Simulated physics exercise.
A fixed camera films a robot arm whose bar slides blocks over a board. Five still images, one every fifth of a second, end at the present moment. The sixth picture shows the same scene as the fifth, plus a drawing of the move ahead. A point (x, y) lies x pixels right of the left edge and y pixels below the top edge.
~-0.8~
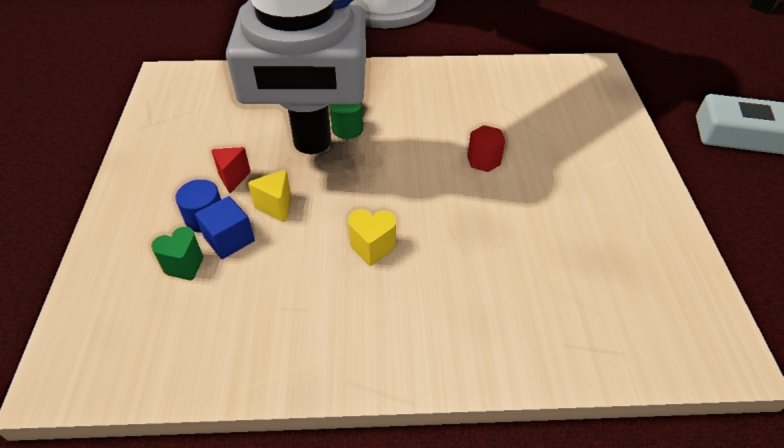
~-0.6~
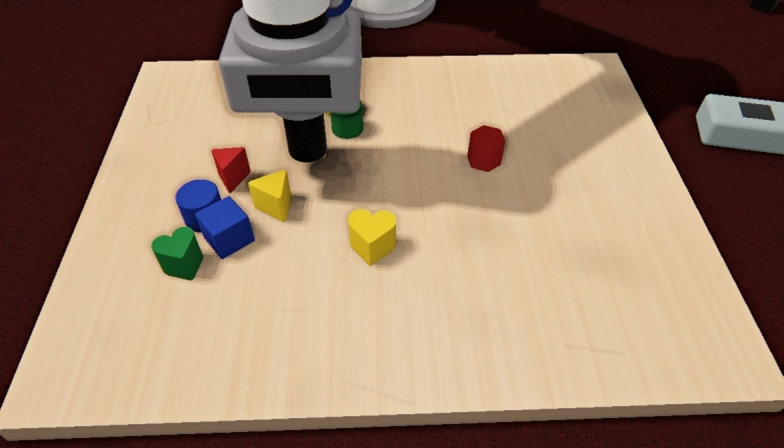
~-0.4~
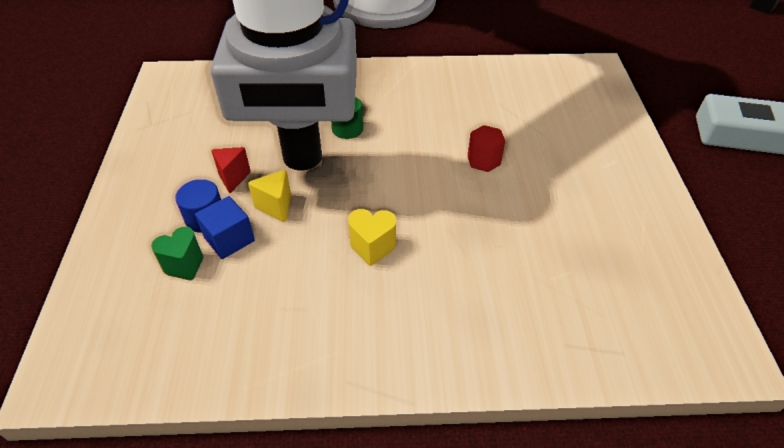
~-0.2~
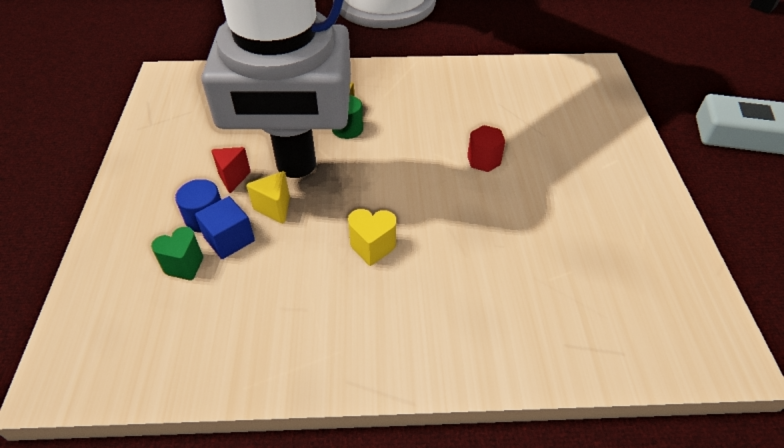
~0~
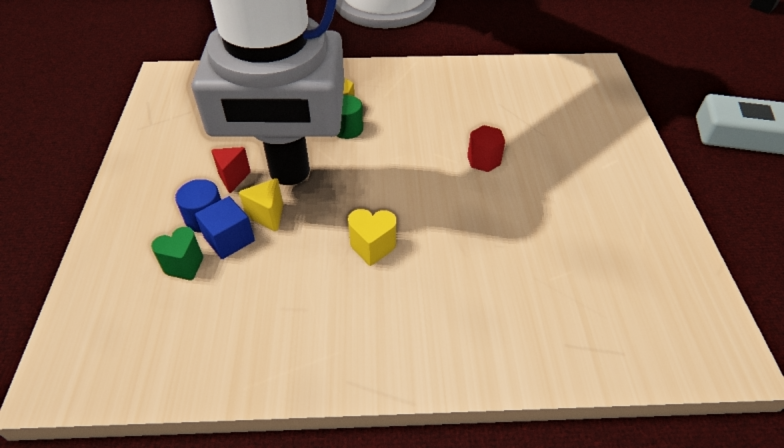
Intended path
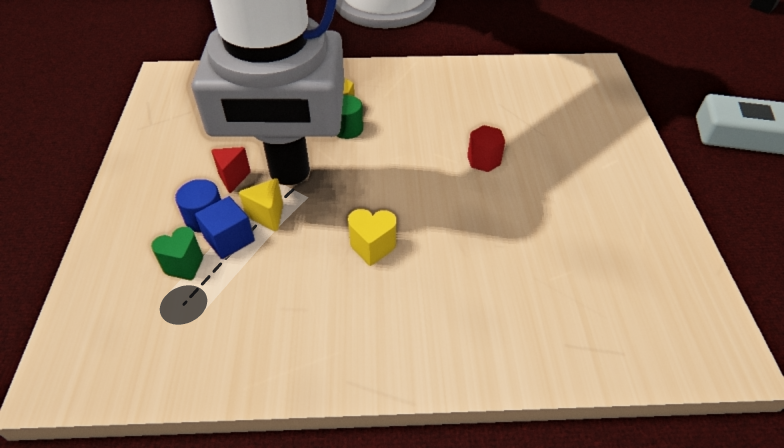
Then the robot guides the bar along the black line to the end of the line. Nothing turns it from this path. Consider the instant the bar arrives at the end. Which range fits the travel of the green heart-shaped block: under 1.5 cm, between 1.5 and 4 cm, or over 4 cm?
The green heart-shaped block ends up quite far away, over 4 cm.
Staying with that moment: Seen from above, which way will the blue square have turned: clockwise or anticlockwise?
Looking down, my answer is that the blue square rotates clockwise.
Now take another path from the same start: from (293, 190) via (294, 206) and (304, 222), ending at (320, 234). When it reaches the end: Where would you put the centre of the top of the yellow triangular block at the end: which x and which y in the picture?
I'd place it at (261, 211), taking the centre of its top.
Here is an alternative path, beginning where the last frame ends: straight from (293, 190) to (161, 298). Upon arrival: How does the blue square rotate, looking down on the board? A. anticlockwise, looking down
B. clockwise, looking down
Correct choice: A.
The line goes from (293, 190) via (259, 223) and (223, 261), ending at (184, 305).
The first path, step by step. One third of the way, bar (254, 206); blue square (212, 224), turned 30° clockwise; yellow triangular block (248, 227), turned 45° clockwise.
Two thirds of the way, bar (217, 244); green heart-shaped block (124, 268), turned 30° clockwise; blue square (171, 256), turned 20° clockwise; yellow triangular block (233, 260), turned 20° anticlockwise.
At the end, bar (175, 288); green heart-shaped block (80, 281), turned 65° clockwise; blue circle unmoved; blue square (123, 288), turned 45° clockwise; yellow triangular block (232, 265), turned 35° anticlockwise.
